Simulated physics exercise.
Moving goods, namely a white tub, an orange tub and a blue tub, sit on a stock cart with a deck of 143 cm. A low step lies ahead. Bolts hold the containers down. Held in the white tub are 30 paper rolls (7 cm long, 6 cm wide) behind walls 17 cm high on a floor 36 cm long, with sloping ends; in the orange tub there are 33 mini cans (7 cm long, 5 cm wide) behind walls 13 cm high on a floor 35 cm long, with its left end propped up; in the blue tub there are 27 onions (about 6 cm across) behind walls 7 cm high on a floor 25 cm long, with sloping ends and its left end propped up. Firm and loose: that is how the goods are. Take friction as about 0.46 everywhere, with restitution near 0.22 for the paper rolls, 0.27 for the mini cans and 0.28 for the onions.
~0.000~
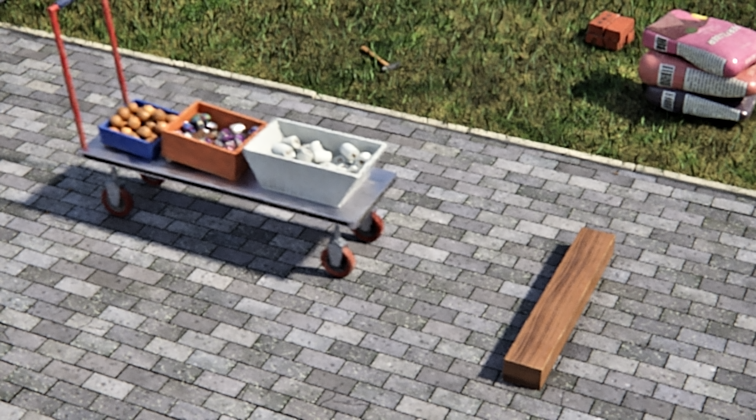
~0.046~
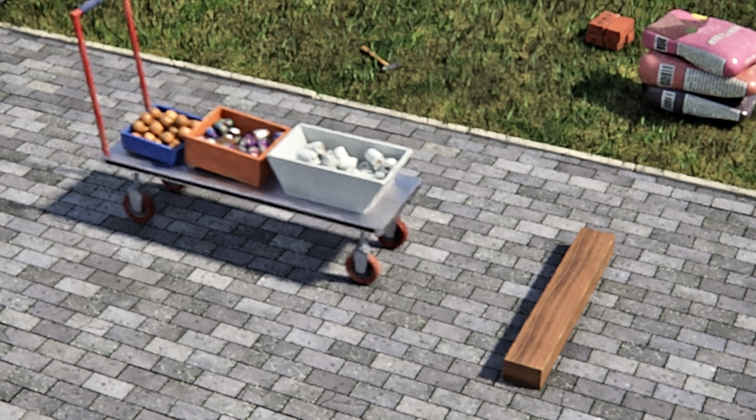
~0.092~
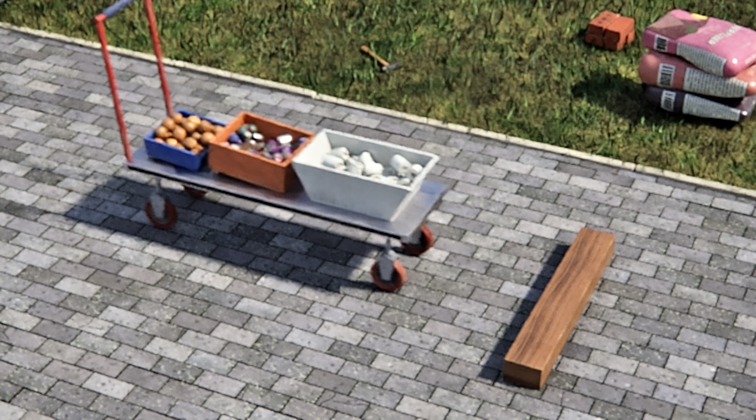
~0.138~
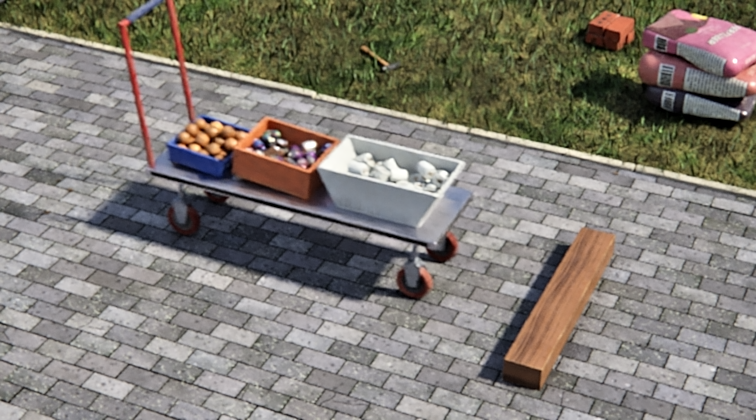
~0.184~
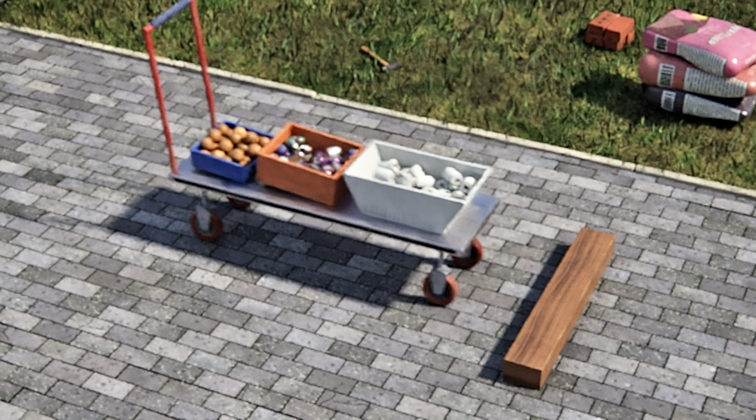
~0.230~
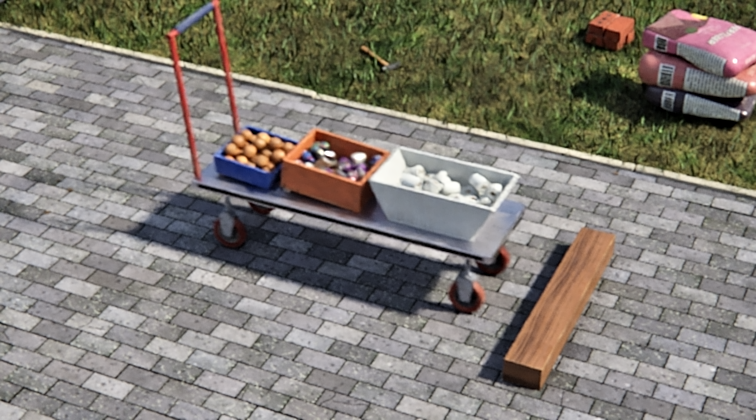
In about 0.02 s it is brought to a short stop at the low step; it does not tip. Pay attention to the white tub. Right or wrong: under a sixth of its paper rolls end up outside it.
Right.
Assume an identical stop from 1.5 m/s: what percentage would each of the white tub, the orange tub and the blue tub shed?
White tub 0 %, orange tub 0 %, blue tub 10 %.
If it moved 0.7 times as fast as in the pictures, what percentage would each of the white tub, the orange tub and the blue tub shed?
White tub 0, orange tub 0, blue tub 10 per cent.
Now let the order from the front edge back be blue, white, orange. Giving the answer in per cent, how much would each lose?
With that order the white tub sheds 10 per cent of its load, the orange tub 10 per cent, and the blue tub 30 per cent.
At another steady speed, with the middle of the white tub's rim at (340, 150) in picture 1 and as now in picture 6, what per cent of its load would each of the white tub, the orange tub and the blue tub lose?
White tub 0, orange tub 0, blue tub 10 per cent.
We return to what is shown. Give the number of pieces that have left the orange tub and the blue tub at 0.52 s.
Estimate at that time - orange tub 1, blue tub 4, give or take.
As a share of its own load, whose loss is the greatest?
Blue tub.
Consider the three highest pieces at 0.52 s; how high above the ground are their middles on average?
62 cm.
After 0.30 s, impact.
After 0.40 s, 0 of 30 out of the white tub, 0 of 33 out of the orange tub and 2 of 27 out of the blue tub.
After 0.52 s, 2 of 30 out of the white tub, 1 of 33 out of the orange tub and 4 of 27 out of the blue tub.
After 0.75 s, 2 of 30 out of the white tub, 2 of 33 out of the orange tub and 6 of 27 out of the blue tub.
Outcome (at 1.26 s), 2 of 30 out of the white tub, 2 of 33 out of the orange tub and 7 of 27 out of the blue tub. Asked share, 2 of 30, 7 per cent.
